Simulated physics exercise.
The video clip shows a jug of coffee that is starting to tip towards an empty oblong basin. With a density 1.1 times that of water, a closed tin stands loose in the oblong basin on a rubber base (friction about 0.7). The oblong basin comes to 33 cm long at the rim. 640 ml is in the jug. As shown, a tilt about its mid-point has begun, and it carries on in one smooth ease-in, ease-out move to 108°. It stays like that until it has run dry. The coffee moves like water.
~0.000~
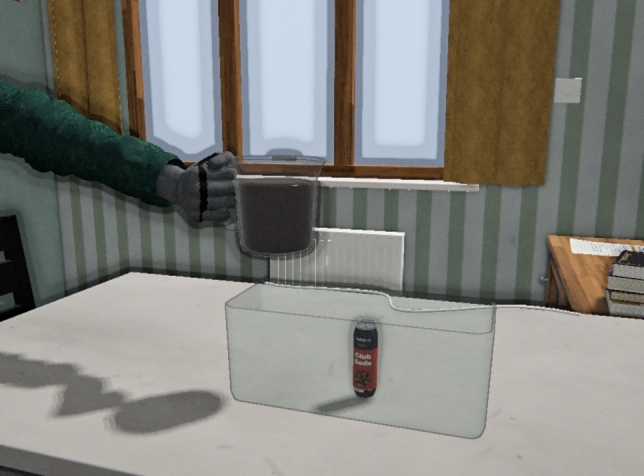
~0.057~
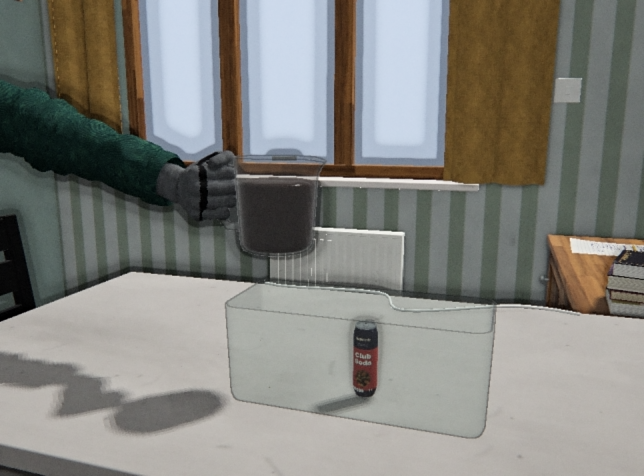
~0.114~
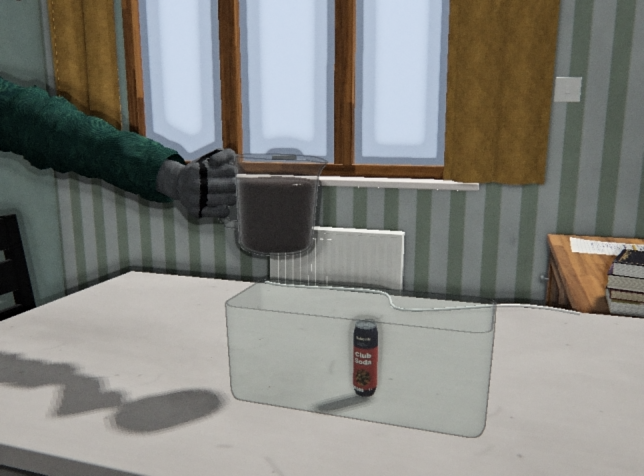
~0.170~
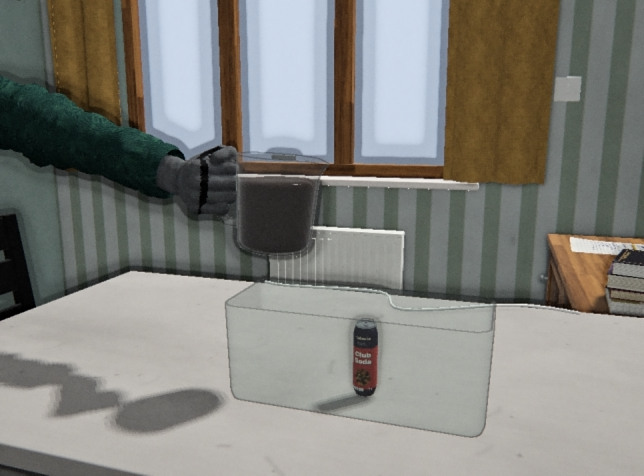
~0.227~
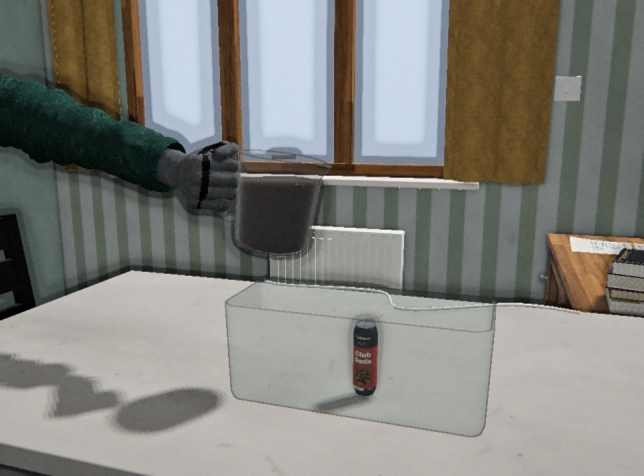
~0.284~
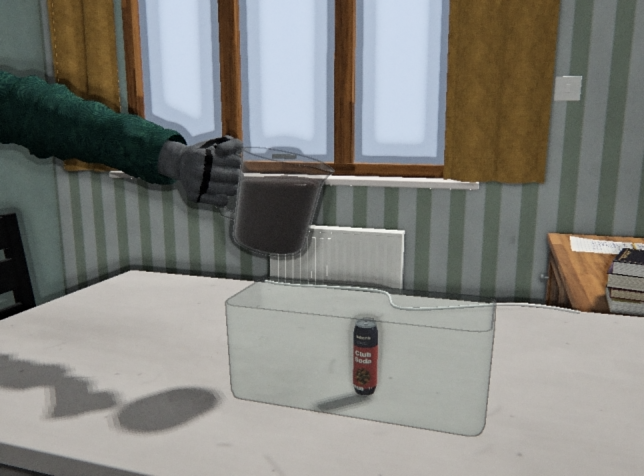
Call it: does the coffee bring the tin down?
Call: Brought down.
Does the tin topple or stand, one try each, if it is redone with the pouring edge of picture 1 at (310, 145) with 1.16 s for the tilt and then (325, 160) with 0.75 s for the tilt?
The tin overturns the first time and overturns the second time.
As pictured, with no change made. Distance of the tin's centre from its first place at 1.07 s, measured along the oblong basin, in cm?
The tin has gone some 0 cm.
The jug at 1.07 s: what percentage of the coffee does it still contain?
26 per cent or so.
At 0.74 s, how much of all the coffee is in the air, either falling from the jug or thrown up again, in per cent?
Around 12 in a hundred.
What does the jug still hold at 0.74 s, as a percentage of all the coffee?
86 %.
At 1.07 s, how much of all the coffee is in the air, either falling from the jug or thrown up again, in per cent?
Near 16 per cent, I'd say.
By 0.74 s the tilt is 66° and 85 per cent is still to pour; the tin stands where it began.
By 1.07 s the tilt is 100° and 26 per cent is still to pour; the tin stands where it began.
By 1.41 s the tilt is 108° and 1 per cent is still to pour; the tin leans 17°.
By 1.79 s the tilt is 108° and 0 per cent is still to pour; the tin lies on its side.
At rest the tin lies on its side.
